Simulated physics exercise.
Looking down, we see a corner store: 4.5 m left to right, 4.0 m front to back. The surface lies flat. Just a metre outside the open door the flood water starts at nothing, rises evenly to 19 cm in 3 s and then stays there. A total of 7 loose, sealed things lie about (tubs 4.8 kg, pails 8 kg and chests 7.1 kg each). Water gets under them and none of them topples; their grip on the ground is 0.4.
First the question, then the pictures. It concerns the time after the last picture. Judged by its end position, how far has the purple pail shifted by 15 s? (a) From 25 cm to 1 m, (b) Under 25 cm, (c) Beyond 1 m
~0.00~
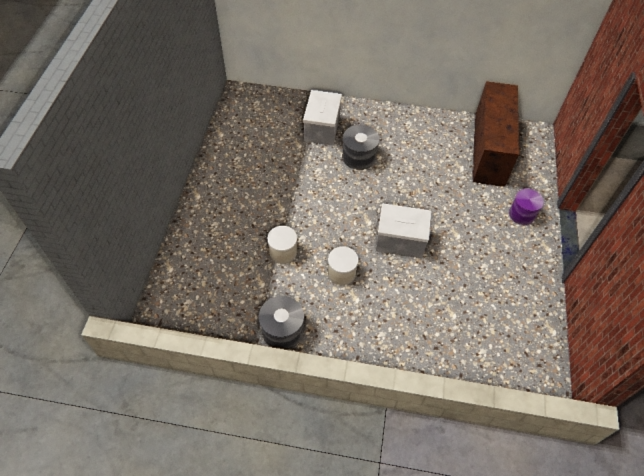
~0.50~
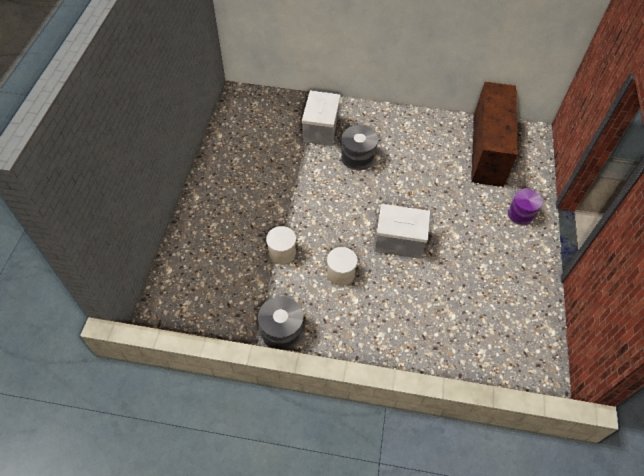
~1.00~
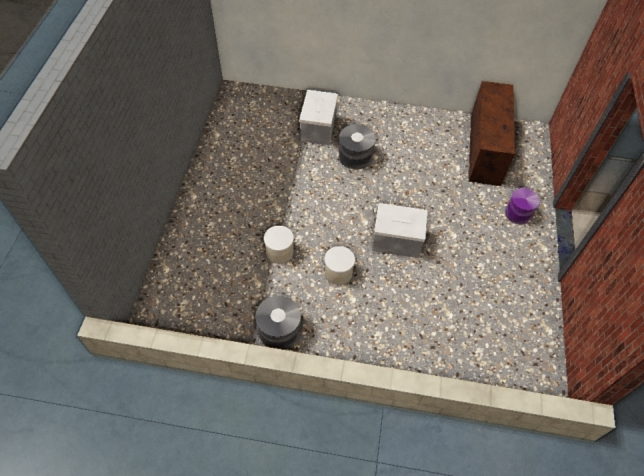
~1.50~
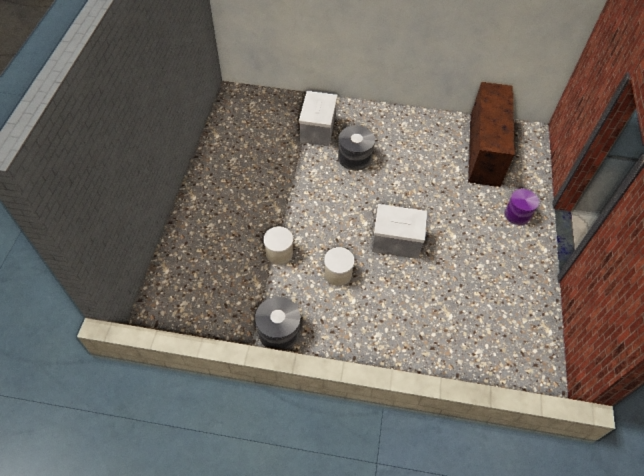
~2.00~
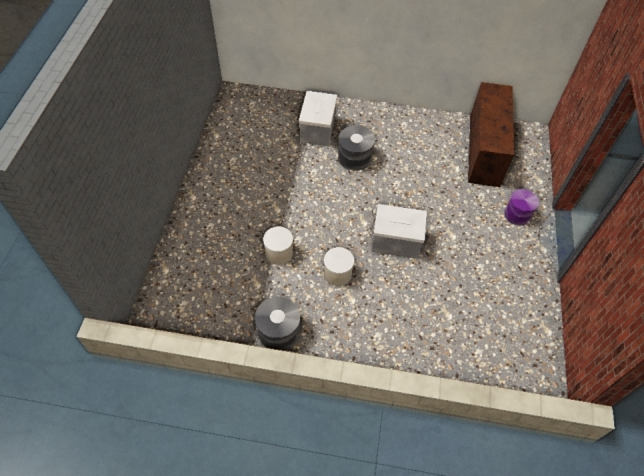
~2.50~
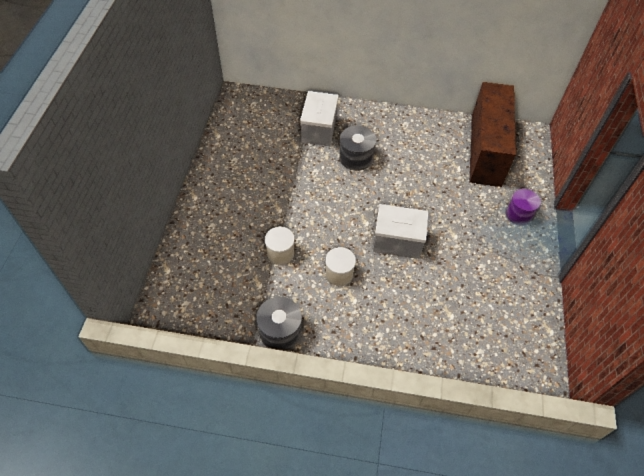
Beyond 1 m (c).
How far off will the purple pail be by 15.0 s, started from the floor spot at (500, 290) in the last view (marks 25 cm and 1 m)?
I'd say it sits almost still.
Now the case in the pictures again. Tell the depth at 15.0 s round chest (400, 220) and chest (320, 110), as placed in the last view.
Roughly 10 and 9 cm.
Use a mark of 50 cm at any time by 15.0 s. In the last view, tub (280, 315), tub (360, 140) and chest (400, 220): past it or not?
The first is higher, the second higher and the third higher.
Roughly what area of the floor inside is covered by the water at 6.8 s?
I'd put it close to 16 m2.
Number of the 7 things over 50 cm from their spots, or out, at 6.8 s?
My count gives 3.
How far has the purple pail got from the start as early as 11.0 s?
Around 150 centimetres.
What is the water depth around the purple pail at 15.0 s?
About 7 cm.
After 3.5 s the purple pail is near (501, 187), 0.3 m from its start, aground; 0 afloat.
After 6.8 s the purple pail is near (401, 164), 1.5 m from its start, aground; 1 afloat.
After 11.0 s the purple pail is near (387, 158), 1.7 m from its start, aground; 4 afloat.
After 15.0 s the purple pail is near (391, 131), 1.8 m from its start, aground; 6 afloat.
